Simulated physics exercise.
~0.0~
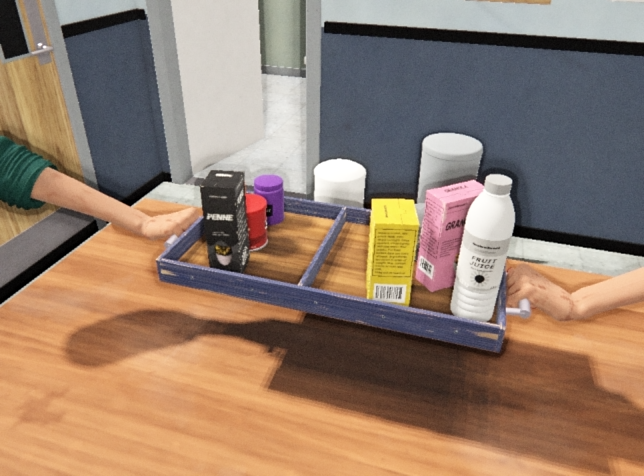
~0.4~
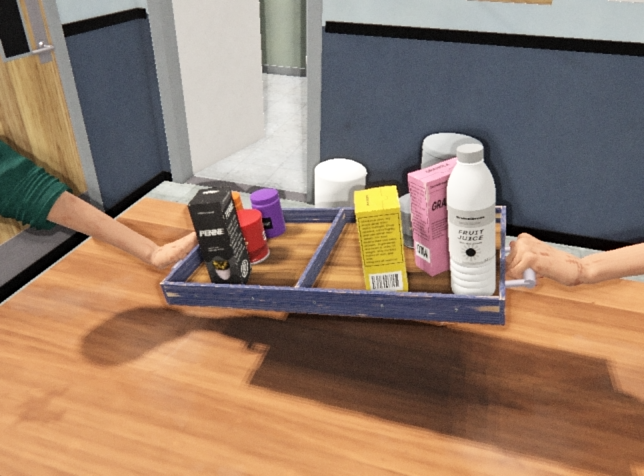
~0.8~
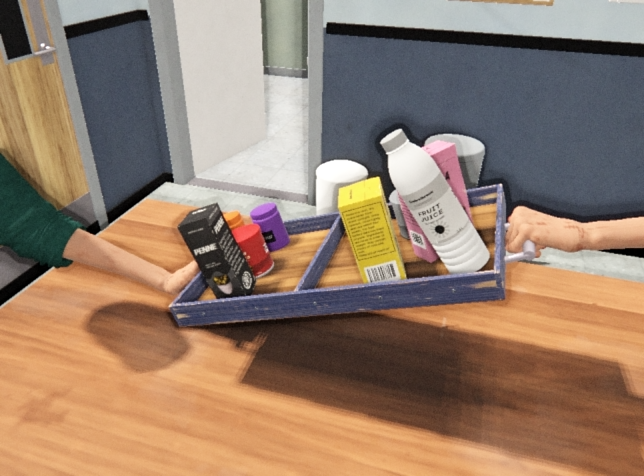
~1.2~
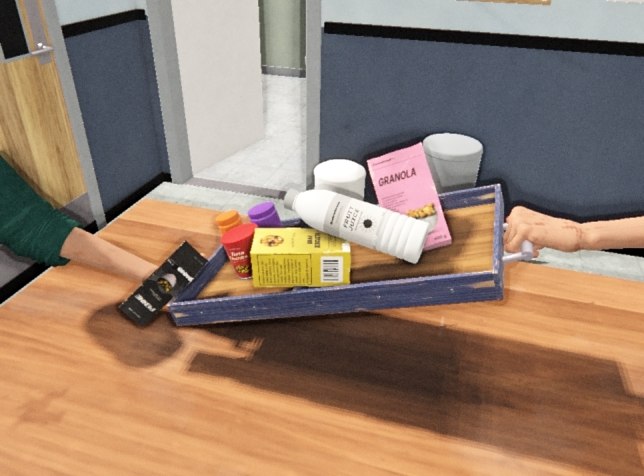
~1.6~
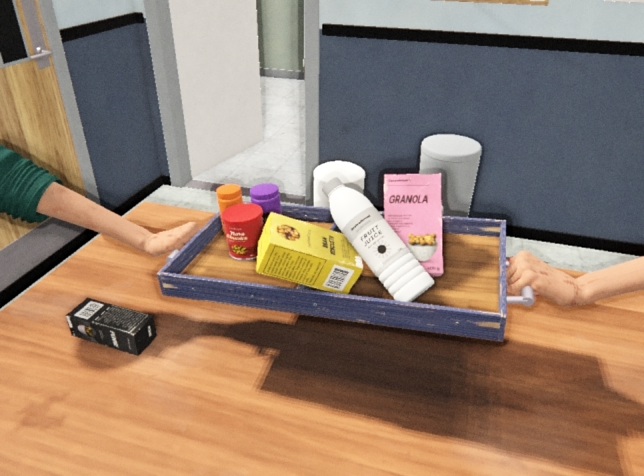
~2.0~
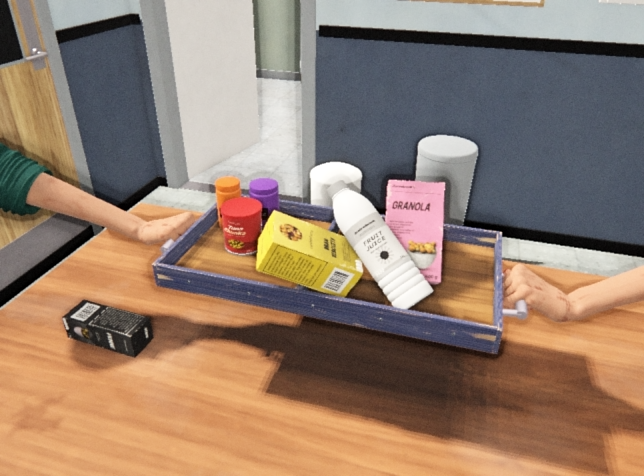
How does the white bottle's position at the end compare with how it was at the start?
At the start the white bottle stood upright near the right end of the tray. By the end it was leaning over to the left, still on the tray.
A blue tray of groceries, held by two hands above a wooden table, dipped to the left, toppling the yellow carton and white bottle and dropping the black carton off, then levelled with the bottle and pink packet leaning and the black carton on the table.
